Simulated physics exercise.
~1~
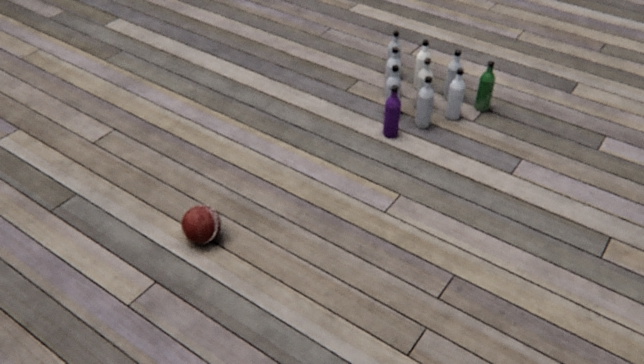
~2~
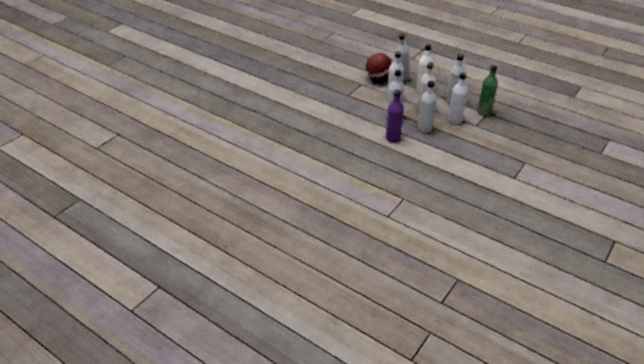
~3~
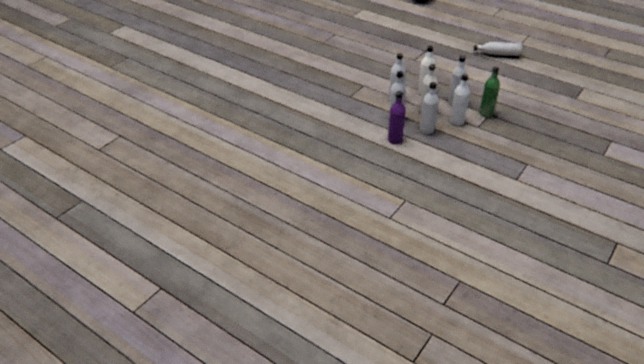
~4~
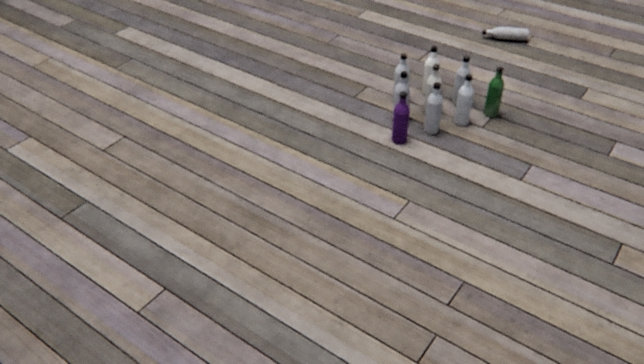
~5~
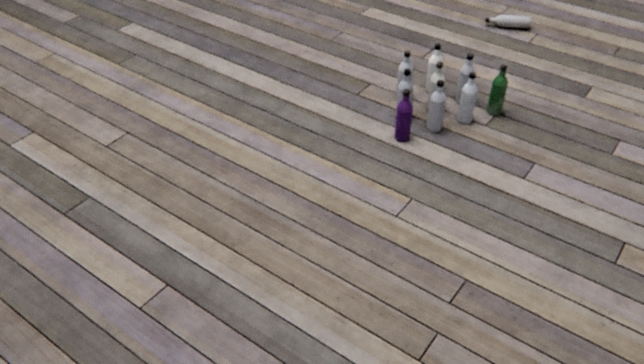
On a wooden plank floor, a reddish ball rolled up toward a wedge of capped bottles and passed out of view beyond them, while one pale bottle toppled and slid away behind the rest, which stayed standing, the purple and green ones included.
